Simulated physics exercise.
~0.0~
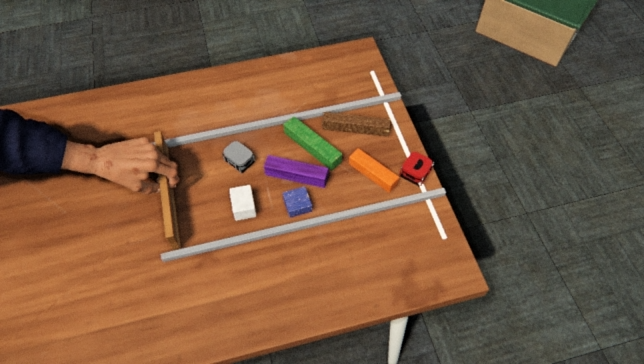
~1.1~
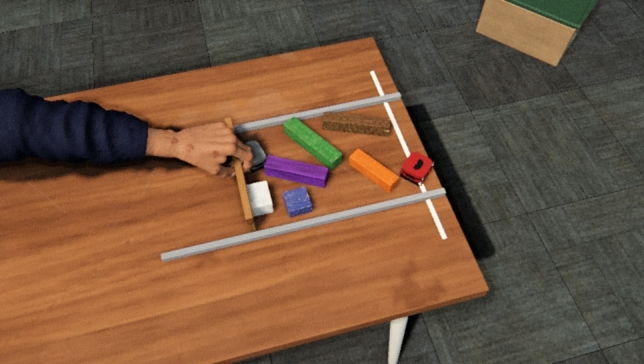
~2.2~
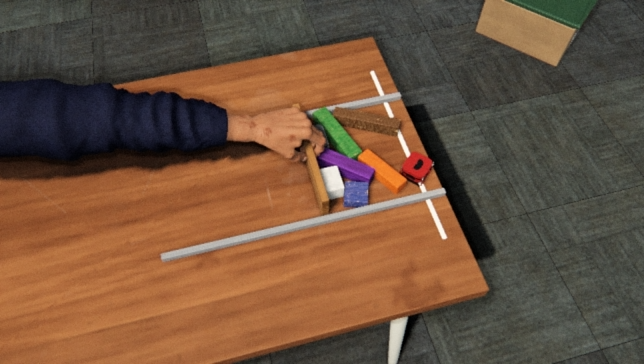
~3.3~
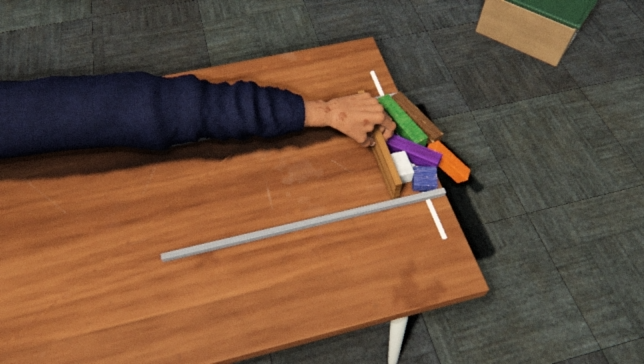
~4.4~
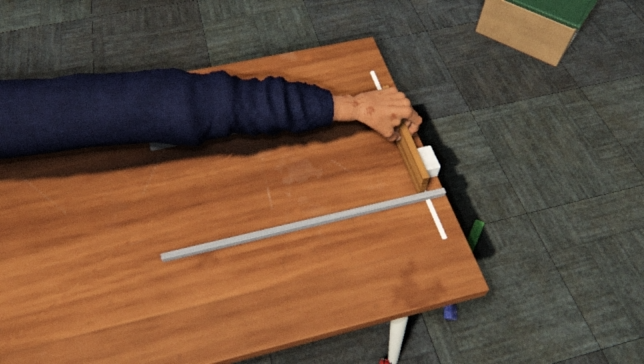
A hand pushing a wooden board rightward between two rails, sweeping colourful blocks over the table edge, with a white block still beside the board.
